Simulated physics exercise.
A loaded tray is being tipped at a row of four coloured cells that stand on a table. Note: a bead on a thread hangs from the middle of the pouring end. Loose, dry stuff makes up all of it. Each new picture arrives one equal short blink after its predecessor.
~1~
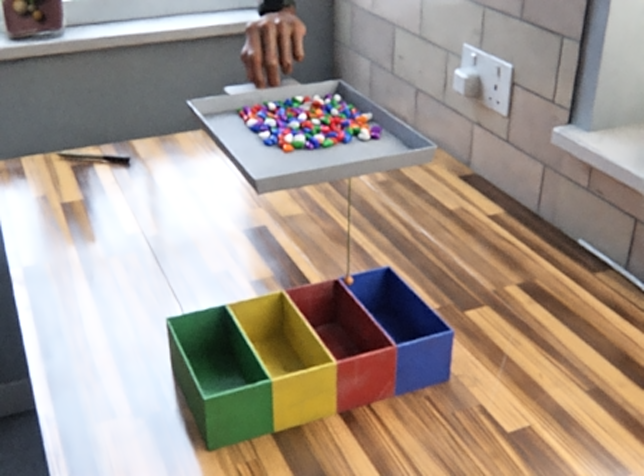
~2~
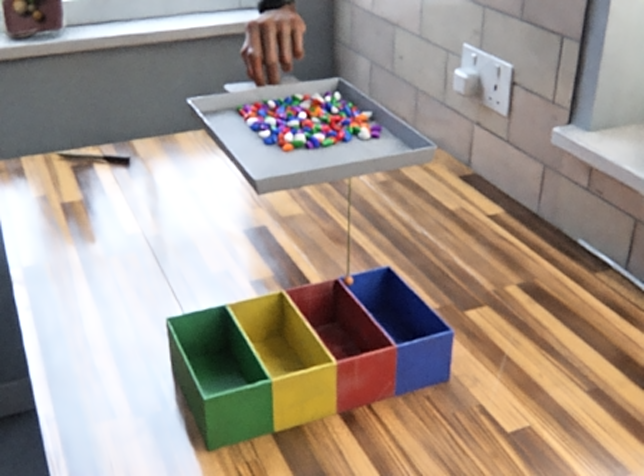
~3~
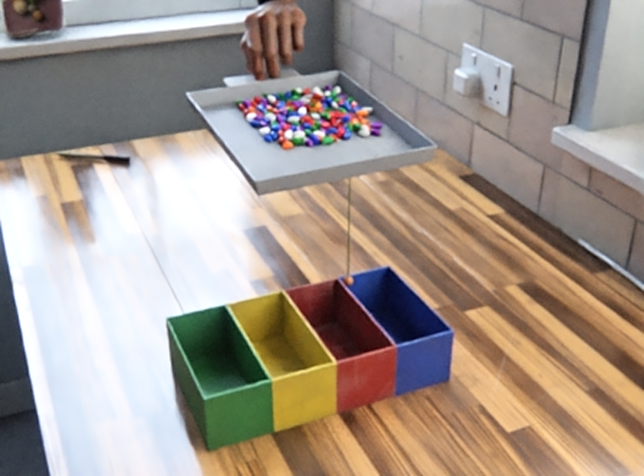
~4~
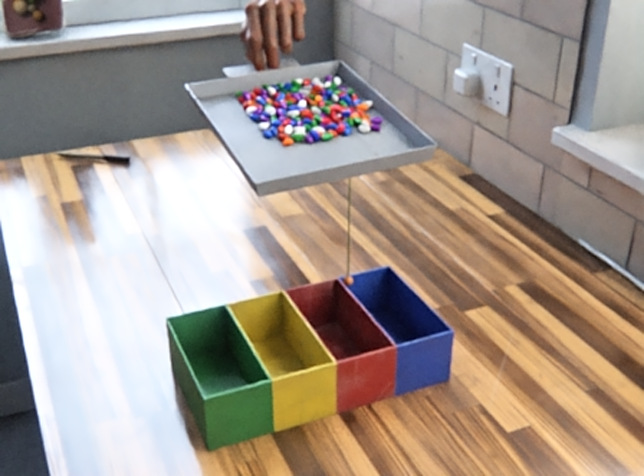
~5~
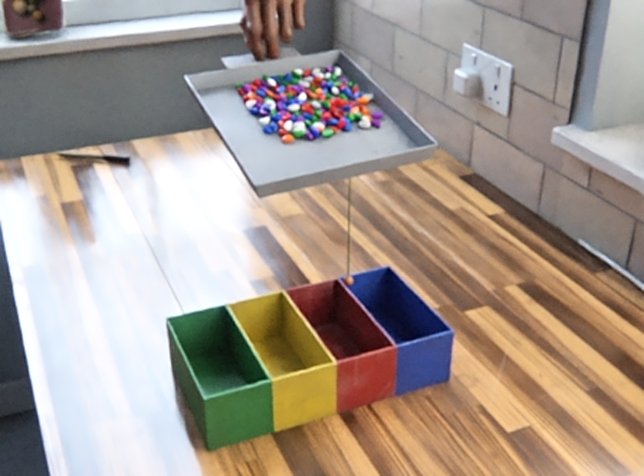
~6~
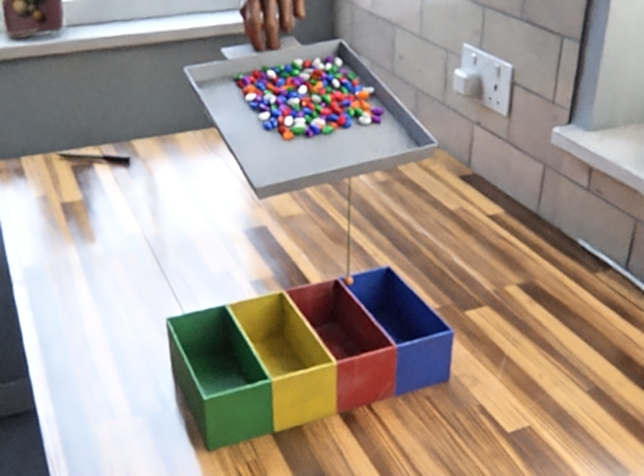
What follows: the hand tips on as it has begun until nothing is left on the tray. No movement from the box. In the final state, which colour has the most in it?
Most ends up in yellow.
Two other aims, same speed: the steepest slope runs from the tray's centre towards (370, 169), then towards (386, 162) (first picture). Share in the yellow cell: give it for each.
The first comes to 0 %, while the second comes to 0 %.
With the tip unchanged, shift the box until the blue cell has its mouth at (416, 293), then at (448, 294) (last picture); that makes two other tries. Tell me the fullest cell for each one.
The first position gives yellow, and the second gives the green one.
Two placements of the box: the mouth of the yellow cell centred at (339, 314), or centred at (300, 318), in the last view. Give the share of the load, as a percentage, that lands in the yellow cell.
About 30 per cent first, then about 50 per cent.
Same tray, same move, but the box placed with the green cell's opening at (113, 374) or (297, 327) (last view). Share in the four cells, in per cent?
70 % for the first, 90 % for the second.
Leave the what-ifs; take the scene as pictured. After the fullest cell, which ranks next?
Second place: Red.
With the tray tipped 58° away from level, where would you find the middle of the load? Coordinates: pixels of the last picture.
Look close to (311, 150) in the last picture.
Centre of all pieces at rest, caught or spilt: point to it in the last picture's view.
Around (307, 375).
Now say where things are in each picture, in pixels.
The first frame shows corners of the pouring end at (258, 177) and (432, 146), level; middle of the load at (300, 122), jelly beans; bead on its thread at (348, 281); green cell at (240, 410); yellow cell at (305, 392); red cell at (366, 375); blue cell at (424, 358).
The second frame shows corners of the pouring end at (258, 177) and (432, 146), level; middle of the load at (300, 121).
The third frame shows corners of the pouring end at (258, 178) and (432, 145), tipped barely, lowest at the left corner; middle of the load at (300, 116).
The fourth frame shows corners of the pouring end at (258, 180) and (433, 144), tipped a little, lowest at the left corner; middle of the load at (300, 110).
The fifth frame shows corners of the pouring end at (258, 182) and (433, 143), tipped a little, lowest at the left corner; middle of the load at (300, 104).
The sixth frame shows corners of the pouring end at (258, 184) and (433, 143), tipped a little, lowest at the left corner; middle of the load at (300, 97); green cell at (240, 410); yellow cell at (305, 392); red cell at (366, 375); blue cell at (424, 358).
Soon after the last picture, tray tipped steeply; nearly all on the tray; a stray few in the green cell; a stray few in the red cell; a stray few falling or outside the box.
A little later, tray tipped right over; nearly all on the tray; a stray few in the yellow cell; a stray few in the red cell; a stray few in the green cell; a stray few falling or outside the box.
Later still, tray tipped past a quarter turn; about half in the yellow cell; about a third in the red cell; about a quarter in the blue cell; a stray few in the green cell.
At rest, tray tipped past a quarter turn; about half in the yellow cell; about a third in the red cell; about a quarter in the blue cell; a stray few in the green cell.
